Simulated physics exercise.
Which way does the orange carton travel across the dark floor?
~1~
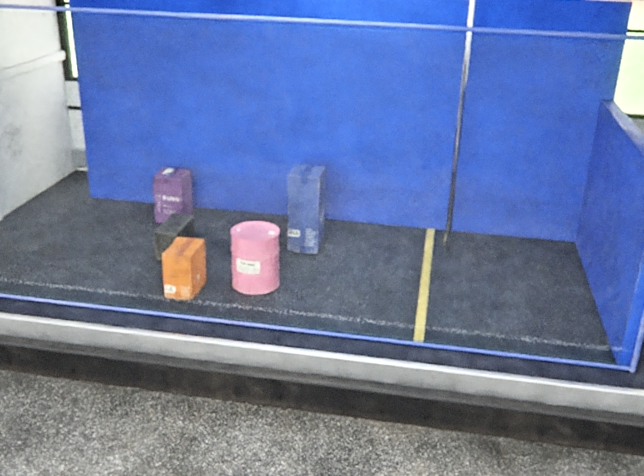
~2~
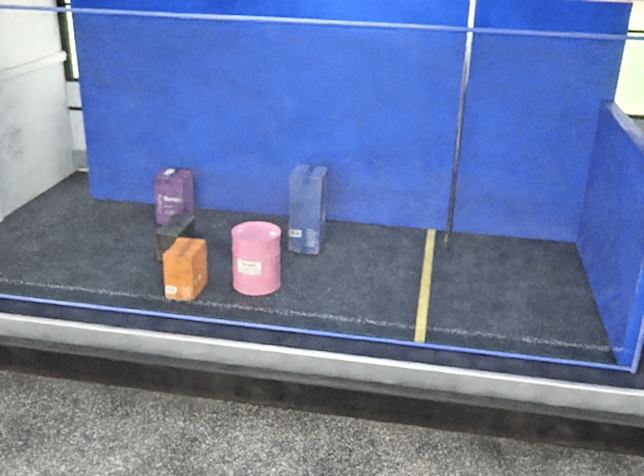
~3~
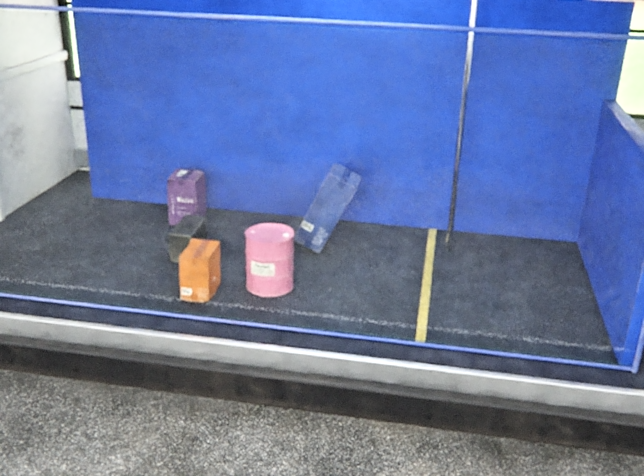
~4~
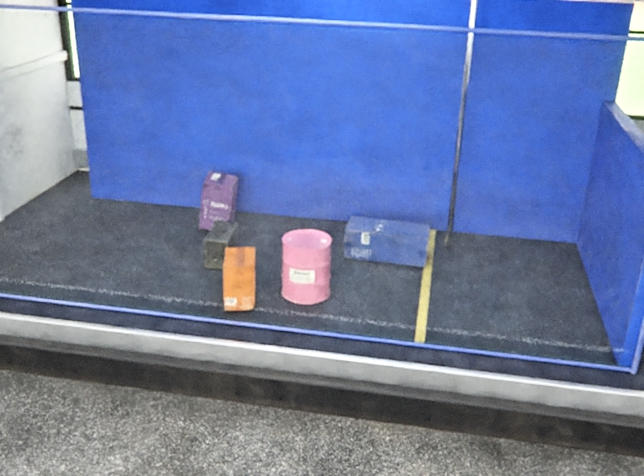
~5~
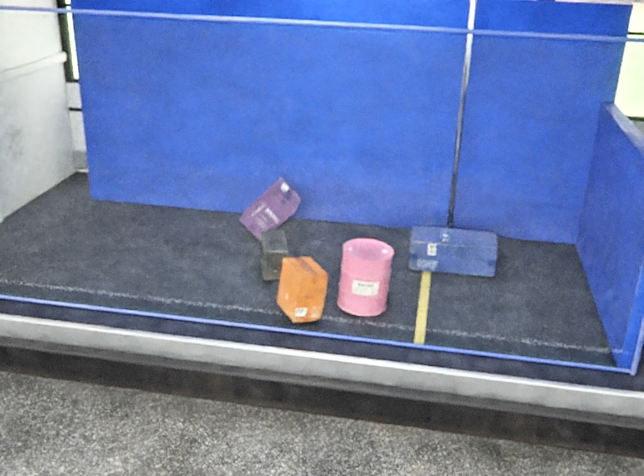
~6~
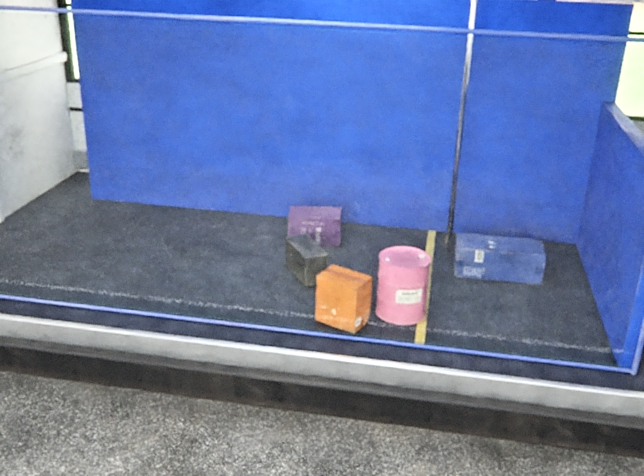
The orange carton moves to the right, as the viewer sees it.
